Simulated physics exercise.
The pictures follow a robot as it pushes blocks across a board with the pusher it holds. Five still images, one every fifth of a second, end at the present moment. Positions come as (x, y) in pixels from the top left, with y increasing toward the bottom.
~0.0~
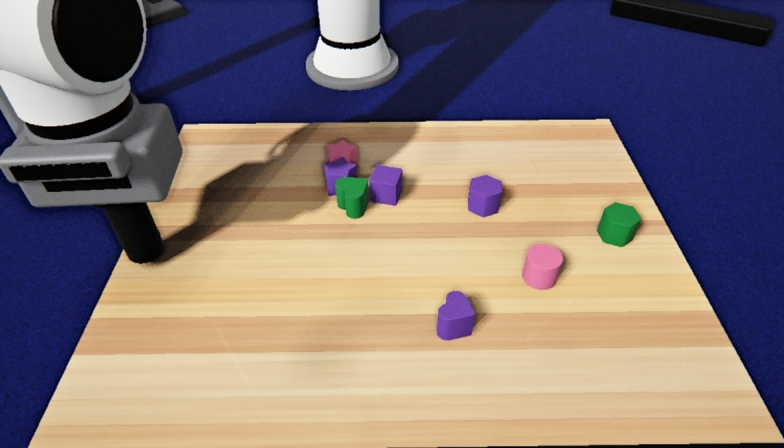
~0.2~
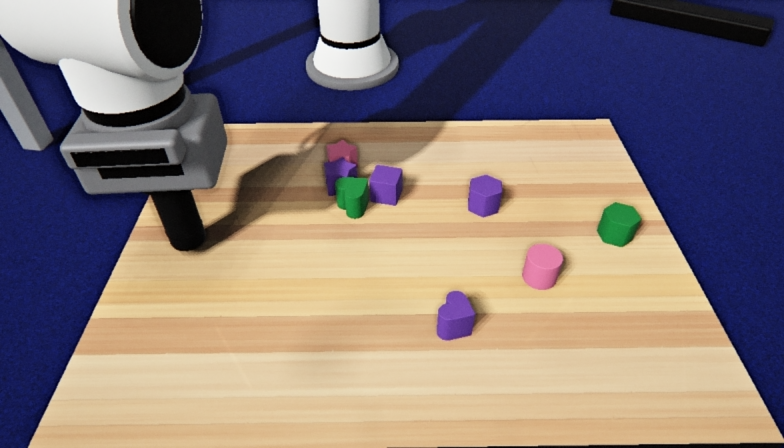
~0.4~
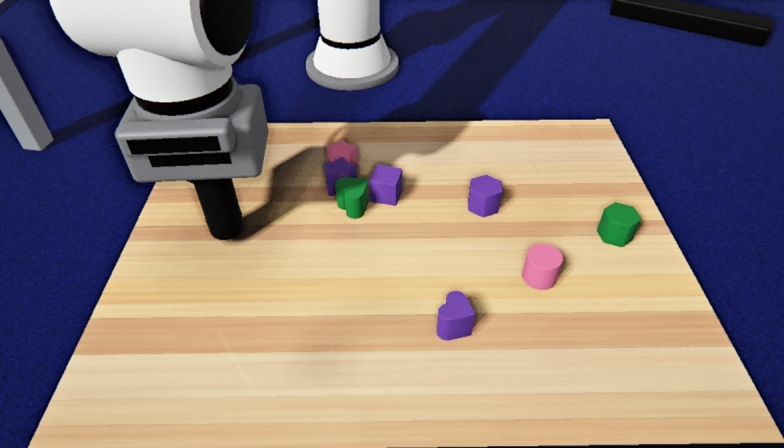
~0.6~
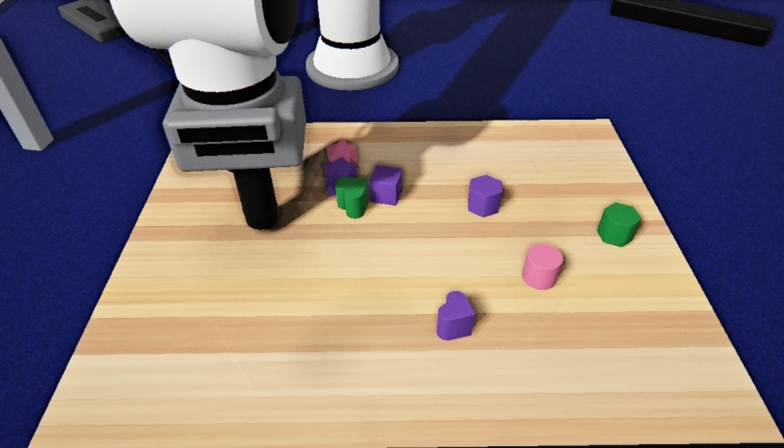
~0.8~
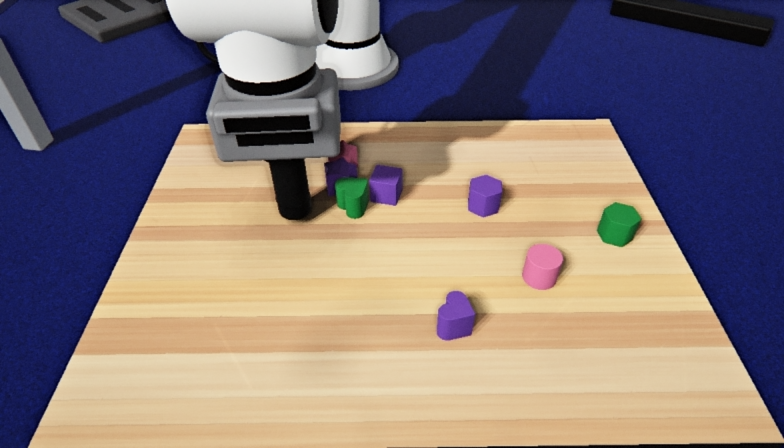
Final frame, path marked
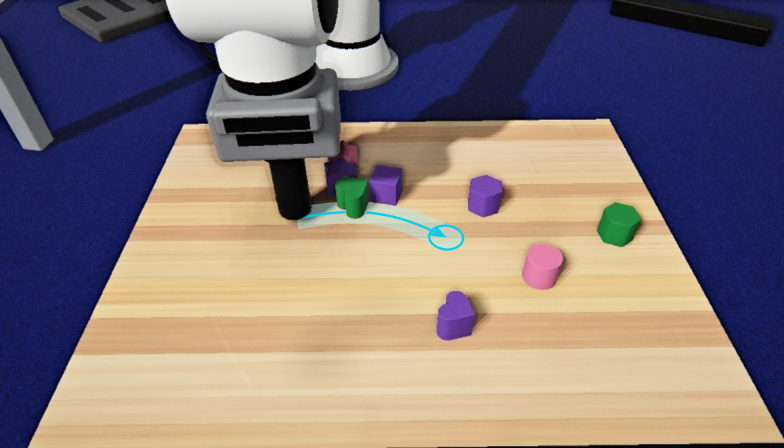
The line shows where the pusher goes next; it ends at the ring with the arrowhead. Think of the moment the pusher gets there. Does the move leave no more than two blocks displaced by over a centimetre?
It seems so.
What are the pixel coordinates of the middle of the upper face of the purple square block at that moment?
Somewhere near (418, 168).
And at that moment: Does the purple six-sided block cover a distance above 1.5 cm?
No.
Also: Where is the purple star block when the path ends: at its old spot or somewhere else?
Right where it was.
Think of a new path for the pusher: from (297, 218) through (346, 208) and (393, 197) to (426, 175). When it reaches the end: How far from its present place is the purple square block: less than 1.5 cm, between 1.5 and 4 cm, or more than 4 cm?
I reckon it covers more than 4 cm.
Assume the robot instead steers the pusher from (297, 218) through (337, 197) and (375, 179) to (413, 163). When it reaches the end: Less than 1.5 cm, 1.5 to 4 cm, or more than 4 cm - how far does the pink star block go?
Shift: 1.5 to 4 cm.
The line goes from (297, 218) through (349, 212) and (399, 218) to (446, 237).
What follows on the original path. One third of the way, pusher at (348, 204); green heart-shaped block at (374, 184), turned 15° clockwise; purple square block at (402, 172), turned 30° anticlockwise.
Two thirds of the way, pusher at (400, 211); green heart-shaped block at (422, 186); purple square block at (418, 168), turned 95° anticlockwise.
At the end, pusher at (447, 229); purple star block unmoved; green heart-shaped block at (431, 186), turned 30° anticlockwise; purple square block at (418, 168), turned 100° anticlockwise; purple six-sided block unmoved.
